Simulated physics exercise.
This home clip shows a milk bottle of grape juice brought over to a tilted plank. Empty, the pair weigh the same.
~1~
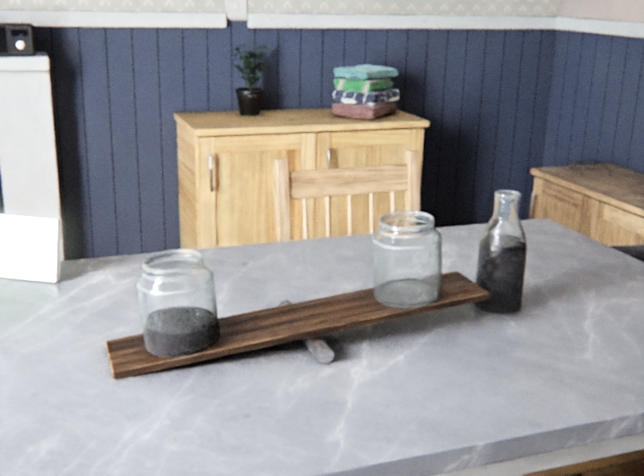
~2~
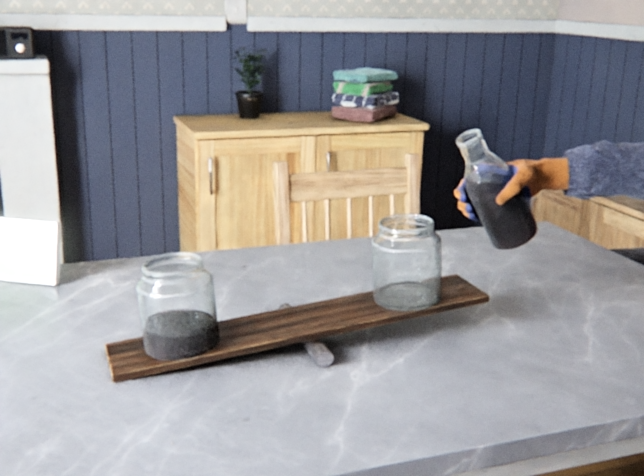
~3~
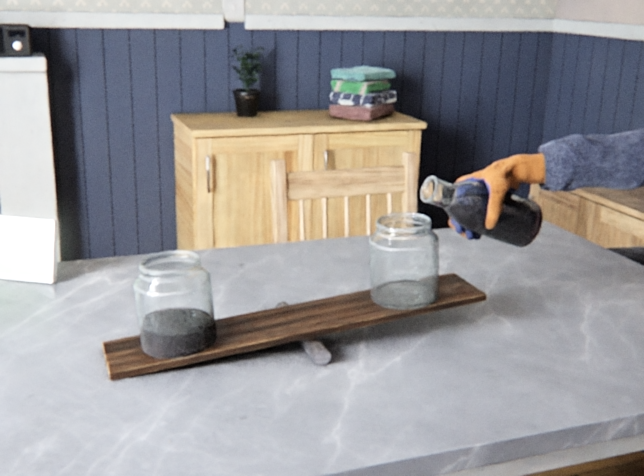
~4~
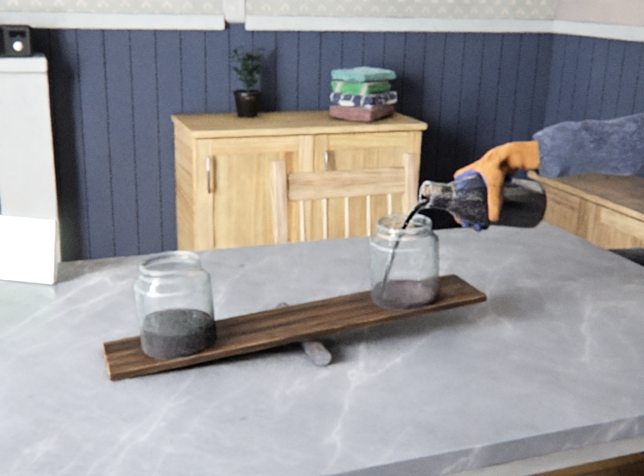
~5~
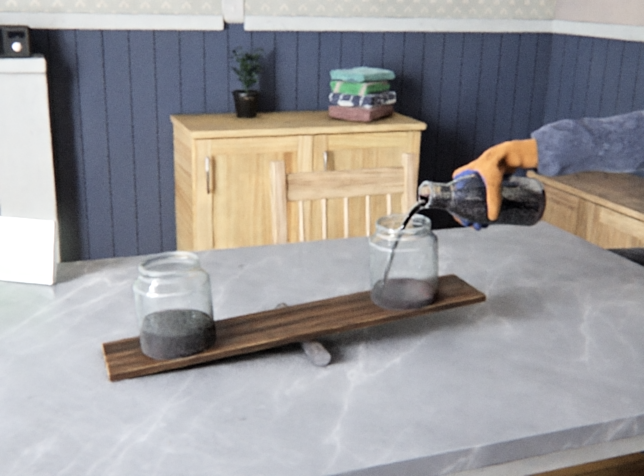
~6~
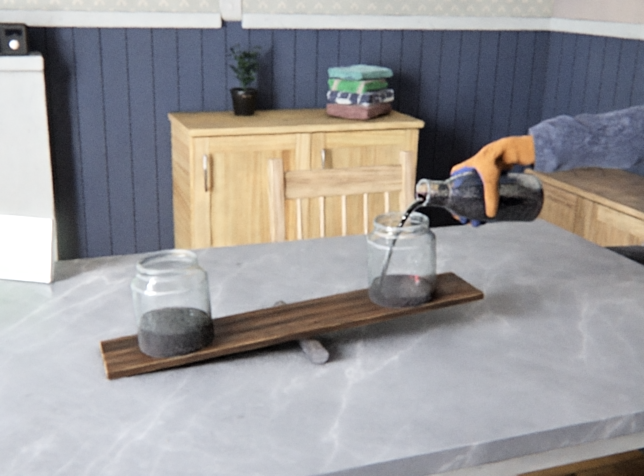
On a grey marbled table, a gloved hand lifts a bottle of dark liquid, tilts it over the raised right jar on a slanted plank and pours a thin stream in, while the plank and left jar stay still.
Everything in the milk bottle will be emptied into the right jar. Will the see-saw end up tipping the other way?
Yes. Flipped.
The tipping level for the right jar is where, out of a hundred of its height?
Around 25 per cent of its height.
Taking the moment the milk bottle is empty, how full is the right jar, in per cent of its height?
Around 50 in a hundred.
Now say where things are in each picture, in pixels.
All is still; milk bottle (503, 248) about half full; right jar (407, 255) empty, raised; left jar (178, 299) about a quarter full, on the low side, in the first frame.
The hand lifts the milk bottle; round bar (323, 357); right jar (407, 258) empty, in the second frame.
The milk bottle is brought over; milk bottle (477, 207) tipped 70° with all of its load; right jar (404, 257) empty, in the third frame.
A stream runs into the right jar; round bar (321, 356); right jar nearly empty, surface at (405, 291); left jar about a quarter full, surface at (178, 321), in the fourth frame.
A stream runs into the right jar; milk bottle (478, 199) tipped 85° with nearly all of its load; right jar (404, 258) nearly empty, in the fifth frame.
A stream runs into the right jar; round bar (318, 354); right jar nearly empty, surface at (403, 285); left jar about a quarter full, surface at (175, 320), in the sixth frame.
Soon after, the right jar is about a quarter full; the plank has swung over, and that end is down.
Later, the right jar is about half full; the plank has swung over, and that end is down.
In the end, the right jar is about half full; the plank has swung over, and that end is down.
